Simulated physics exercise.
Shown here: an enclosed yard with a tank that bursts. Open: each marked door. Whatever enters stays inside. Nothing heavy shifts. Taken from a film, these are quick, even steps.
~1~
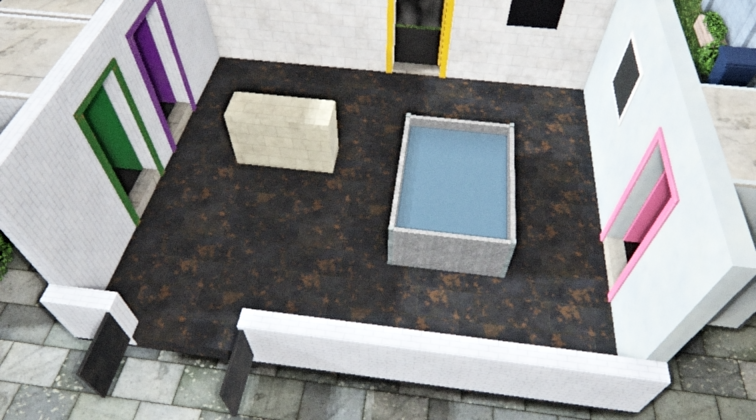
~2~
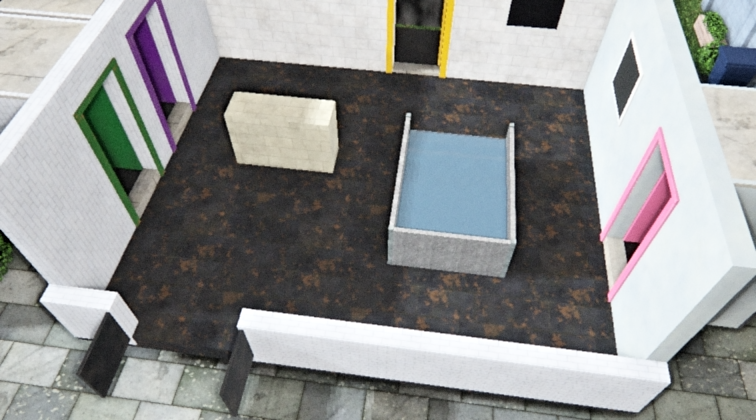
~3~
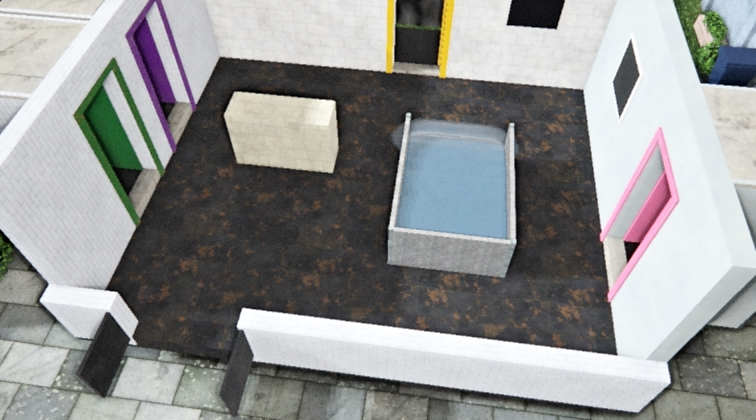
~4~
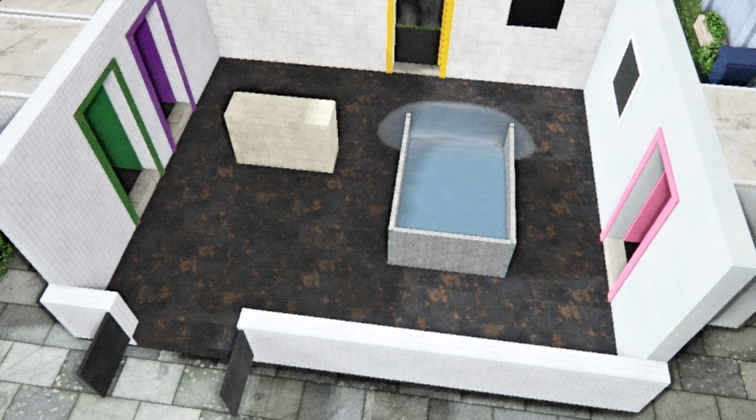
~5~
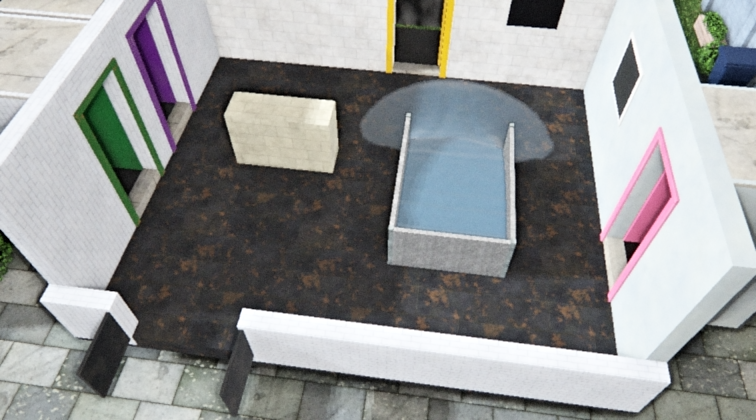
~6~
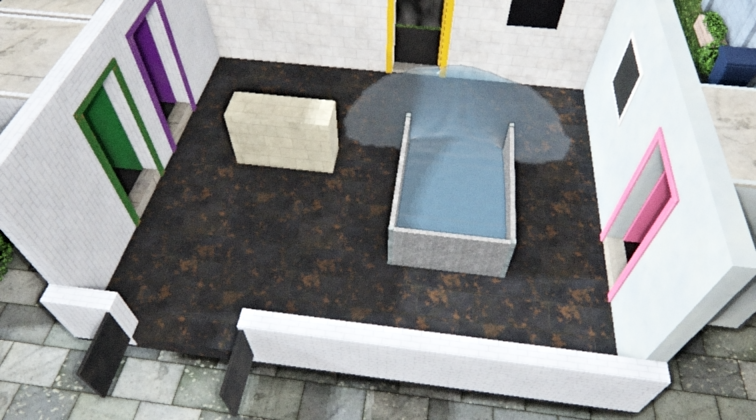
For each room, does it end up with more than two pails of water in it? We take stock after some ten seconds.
Room by room: The pink door: No; the green door: No; the purple door: No; the yellow door: Yes.
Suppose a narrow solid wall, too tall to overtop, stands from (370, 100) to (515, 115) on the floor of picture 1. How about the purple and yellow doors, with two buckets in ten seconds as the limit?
Then it goes like this: Purple door rises above the limit, yellow door falls below the limit.
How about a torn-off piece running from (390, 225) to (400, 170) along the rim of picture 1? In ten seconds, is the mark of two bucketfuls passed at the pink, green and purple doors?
Pink door falls short, green door exceeds the limit, purple door falls short.
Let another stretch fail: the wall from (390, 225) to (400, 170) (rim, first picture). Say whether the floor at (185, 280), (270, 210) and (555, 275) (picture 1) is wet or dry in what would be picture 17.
Taking the points in order: Swamped, swamped and unwetted.
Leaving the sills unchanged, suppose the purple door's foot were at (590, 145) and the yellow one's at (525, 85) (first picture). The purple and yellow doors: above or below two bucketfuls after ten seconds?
The purple door comes up short, and the yellow door gets past the limit as well.
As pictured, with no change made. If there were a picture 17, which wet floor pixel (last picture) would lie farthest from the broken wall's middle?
My best guess is about (238, 60).
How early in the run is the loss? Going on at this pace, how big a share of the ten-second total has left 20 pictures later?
Near 60 in a hundred.
A moment on, water covers 20 % of the floor; the pink door not reached, the green door not reached, the purple door not reached, the yellow door far over two buckets in.
Next, water covers 25 % of the floor; the pink door not reached, the green door not reached, the purple door not reached, the yellow door far over two buckets in.
Then, water covers 50 % of the floor; the pink door wet at the sill, nothing in, the green door not reached, the purple door wet at the sill, nothing in, the yellow door far over two buckets in.
Later, water covers 80 % of the floor; the pink door wet at the sill, nothing in, the green door wet at the sill, nothing in, the purple door wet at the sill, nothing in, the yellow door far over two buckets in.
In the end, water covers 95 % of the floor; the pink door wet at the sill, nothing in, the green door wet at the sill, nothing in, the purple door wet at the sill, nothing in, the yellow door far over two buckets in.
